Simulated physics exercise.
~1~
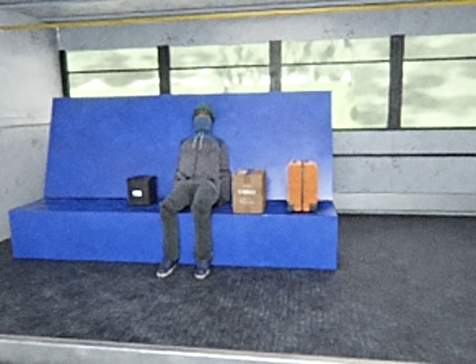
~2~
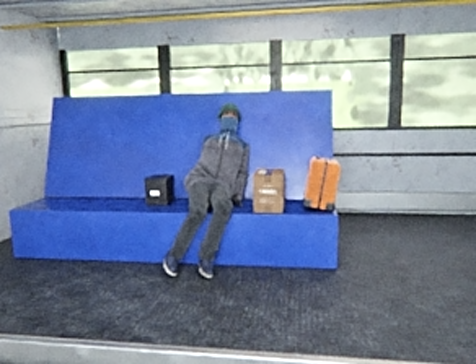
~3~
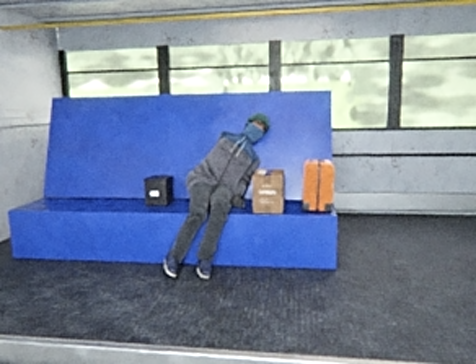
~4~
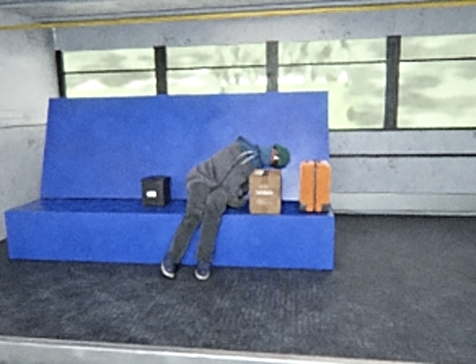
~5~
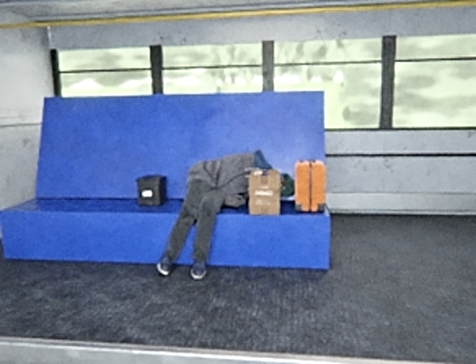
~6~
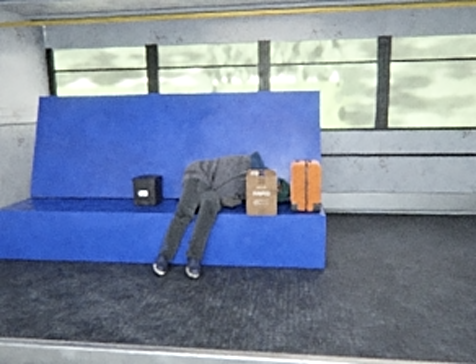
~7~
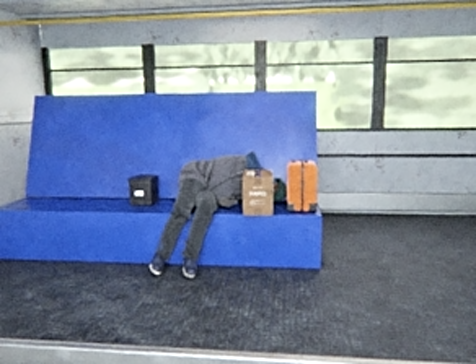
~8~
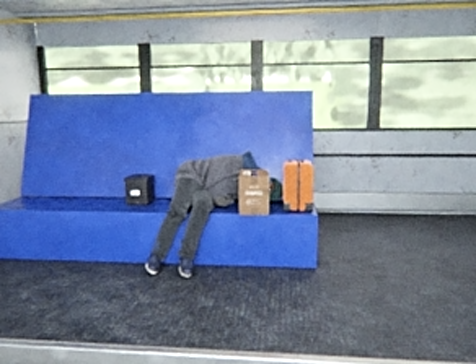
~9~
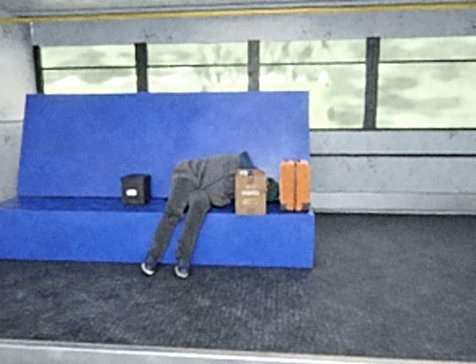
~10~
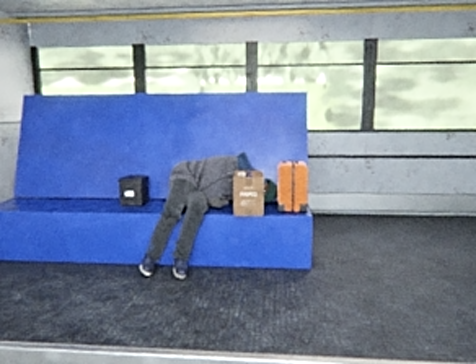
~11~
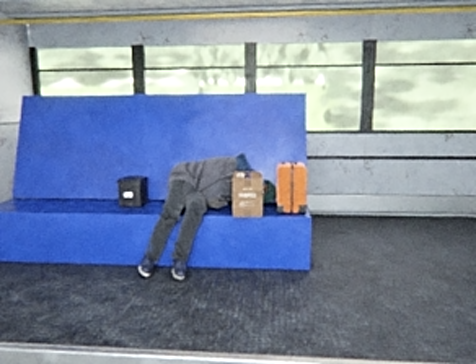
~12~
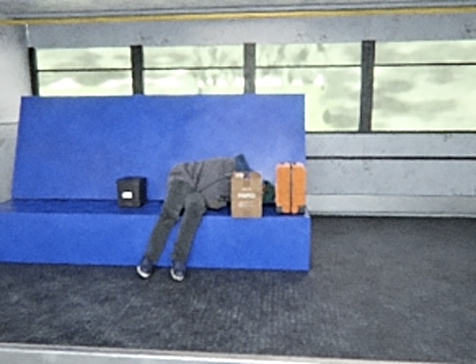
A person dozing on a blue bench slid slightly right along with the bags, then slumped sideways behind the brown box as the orange case tipped briefly and settled upright; the sleeper stayed folded over, with everything still on the seat.
